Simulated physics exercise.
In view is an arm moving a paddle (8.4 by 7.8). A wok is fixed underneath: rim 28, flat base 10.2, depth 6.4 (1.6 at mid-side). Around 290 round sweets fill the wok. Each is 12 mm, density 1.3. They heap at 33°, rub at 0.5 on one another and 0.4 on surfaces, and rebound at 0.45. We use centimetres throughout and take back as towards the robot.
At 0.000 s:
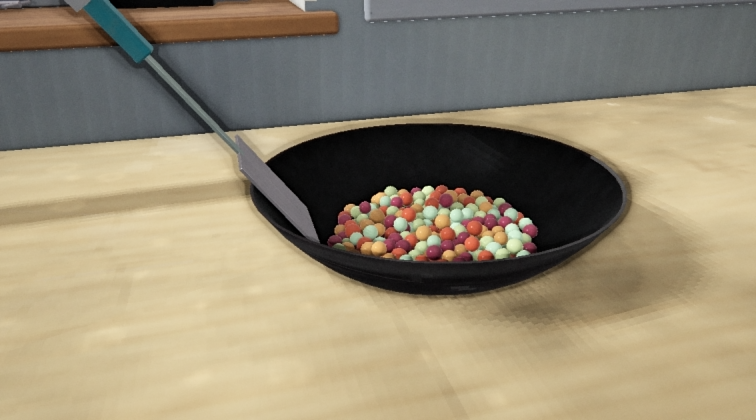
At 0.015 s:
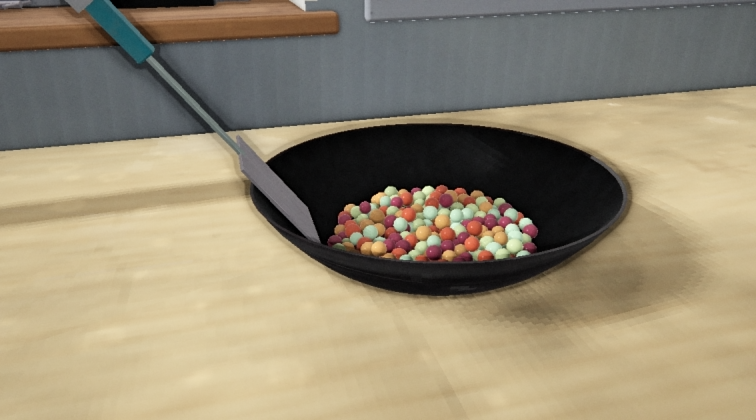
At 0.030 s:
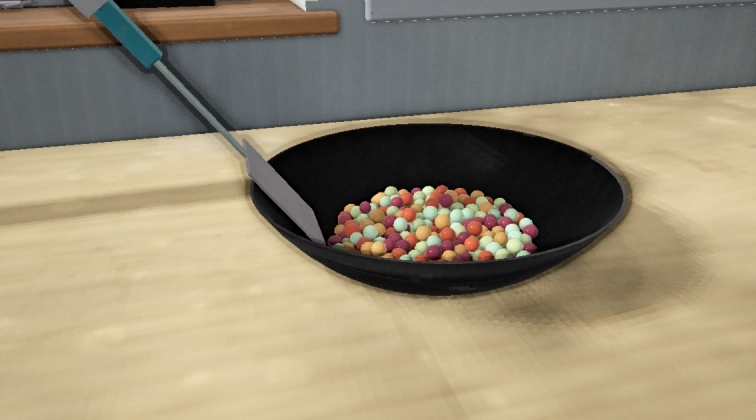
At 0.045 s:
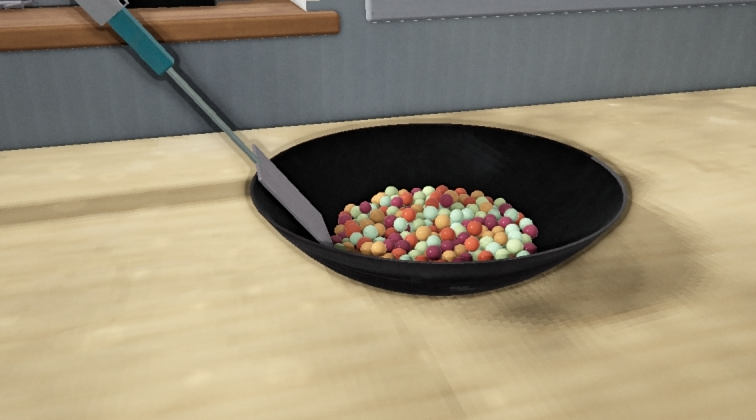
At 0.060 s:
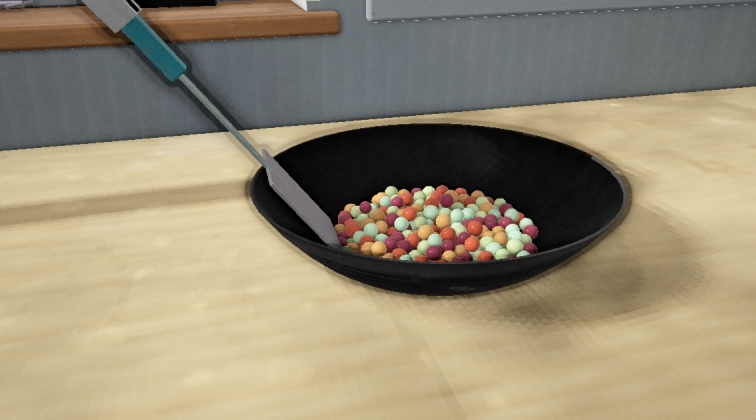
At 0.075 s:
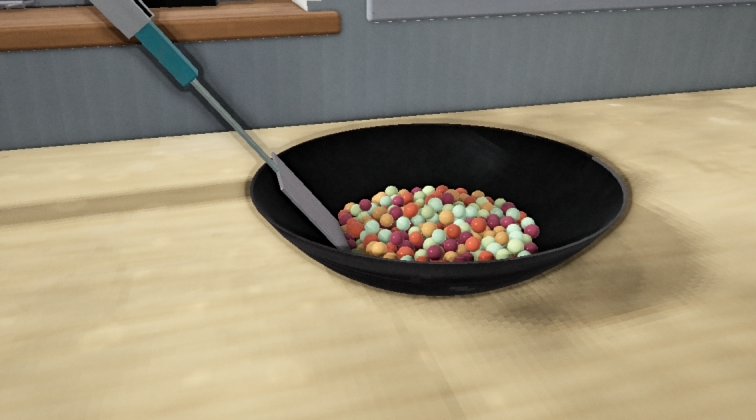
The footage shows a paddle with a teal handle sloping into a black wok of small multicoloured round sweets on a wooden surface; the paddle slides slightly rightward and down, nudging the left edge of the heap, which barely shifts.
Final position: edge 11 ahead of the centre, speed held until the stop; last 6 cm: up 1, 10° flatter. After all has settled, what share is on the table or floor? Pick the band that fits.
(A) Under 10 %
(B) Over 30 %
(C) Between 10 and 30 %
The answer is C.
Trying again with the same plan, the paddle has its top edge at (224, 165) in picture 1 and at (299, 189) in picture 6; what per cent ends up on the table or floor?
Around 40 per cent finishes there.
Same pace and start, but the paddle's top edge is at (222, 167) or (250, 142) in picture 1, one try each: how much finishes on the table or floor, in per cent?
First try around 20 percent, second around 25 percent.
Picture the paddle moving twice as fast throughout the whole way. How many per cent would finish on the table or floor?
Around 45 per cent would finish on the table or floor.
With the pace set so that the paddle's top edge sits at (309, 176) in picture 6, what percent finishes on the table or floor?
Estimate: Close to 35 %.
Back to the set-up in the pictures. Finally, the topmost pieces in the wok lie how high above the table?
Peak at rest, approximately 8.0 centimetres.
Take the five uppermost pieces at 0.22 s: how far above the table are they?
4 cm or so.
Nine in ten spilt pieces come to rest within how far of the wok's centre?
Roughly 35 cm.
By 0.22 s, sloping 54°, highest piece 4 above the table; 287 in the wok.
By 0.37 s, sloping 51°, highest piece 7 above the table; 287 in the wok.
By 0.64 s, sloping 44°, highest piece 8 above the table; 226 in the wok, 56 on the table or floor, 5 on the blade or in flight.
By 1.69 s, sloping 44°, highest piece 8 above the table; 225 in the wok, 62 on the table or floor.
Final count, 225 in the wok, 62 on the table or floor. That is 22 % on the table or floor.
